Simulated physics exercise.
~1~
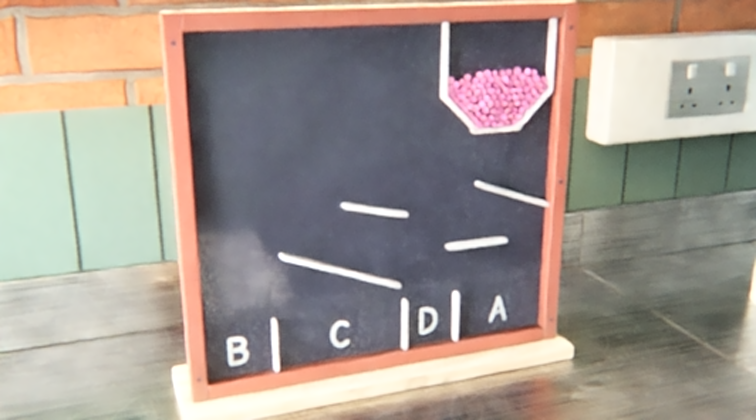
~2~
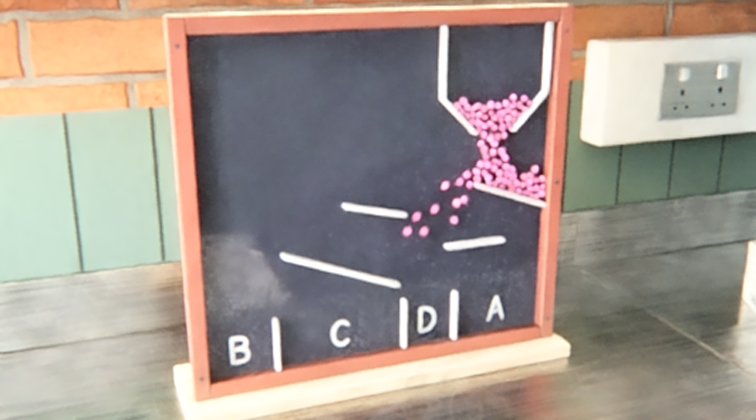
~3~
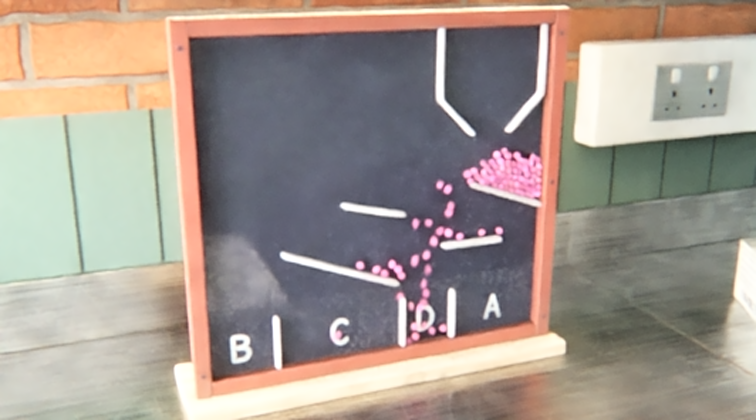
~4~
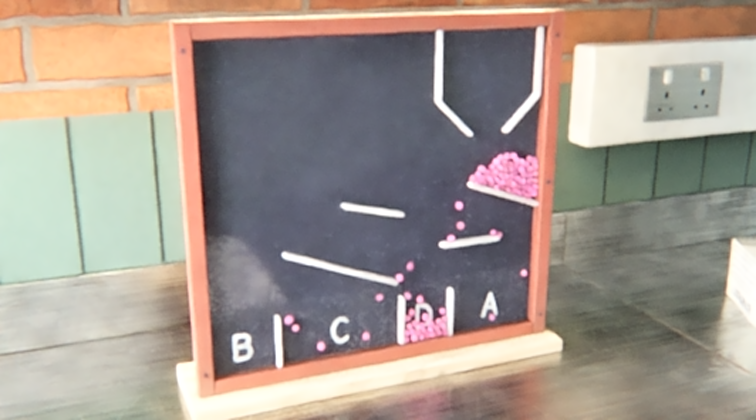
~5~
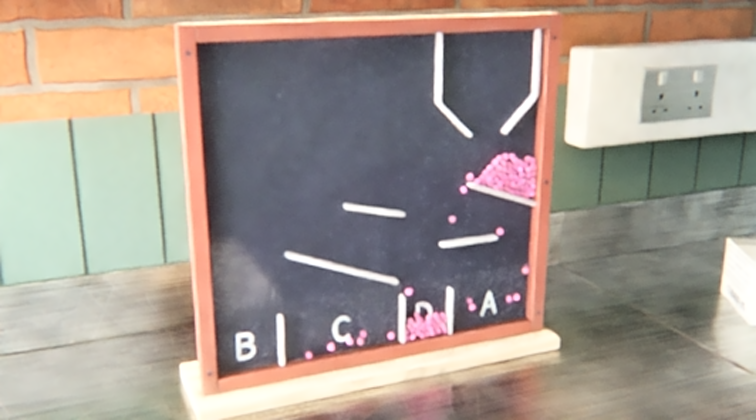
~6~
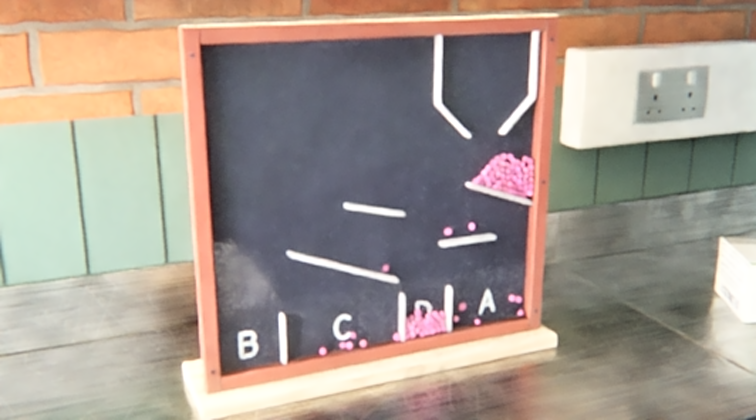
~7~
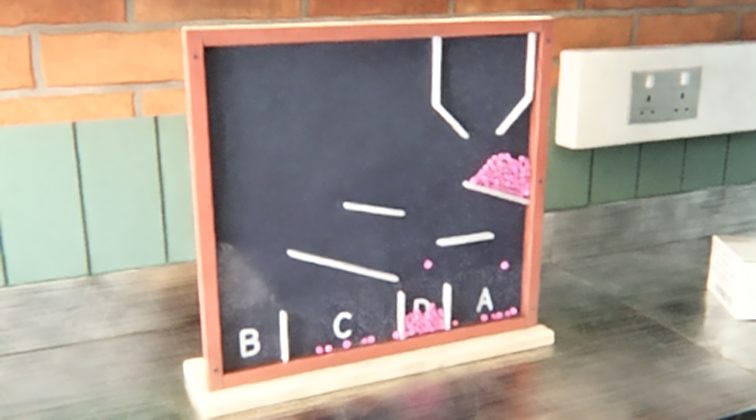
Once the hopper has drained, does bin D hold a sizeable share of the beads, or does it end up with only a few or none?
Bin D holds a sizeable share of the beads, piled up between its dividers. It is the only bin that does, since A and C get just a few, B gets none, and many beads stay on the upper ledge.
